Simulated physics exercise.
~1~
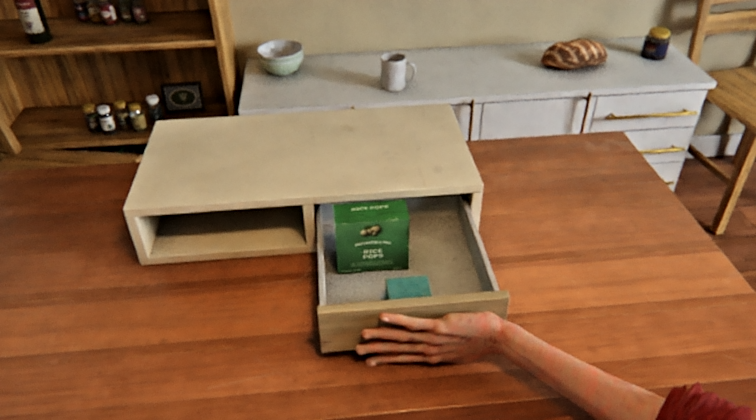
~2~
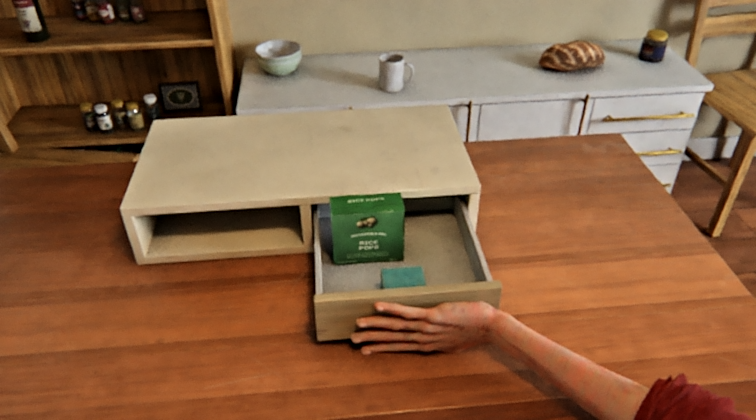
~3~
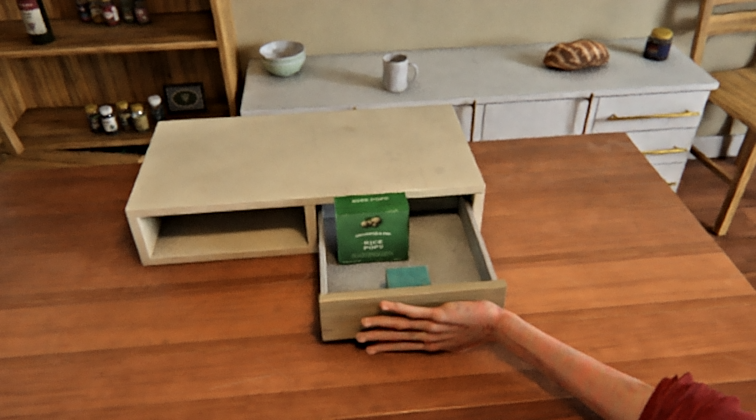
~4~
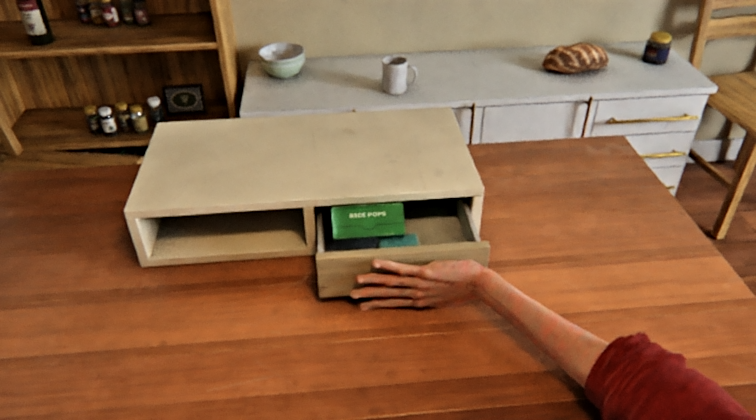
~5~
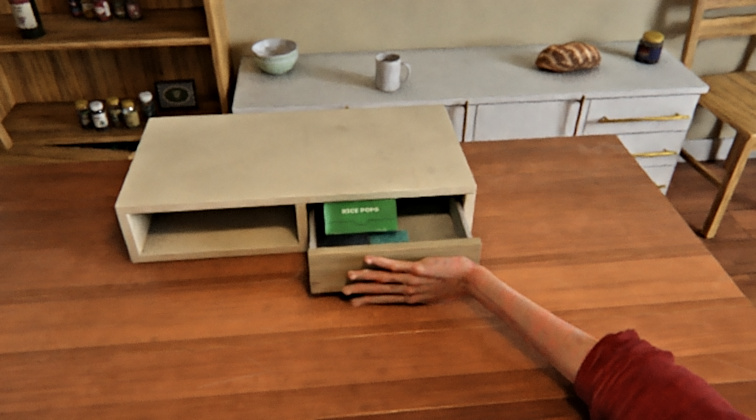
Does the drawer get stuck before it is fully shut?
Yes, it stops partly open with the green packet leaning at the opening and the hand still against the drawer front.
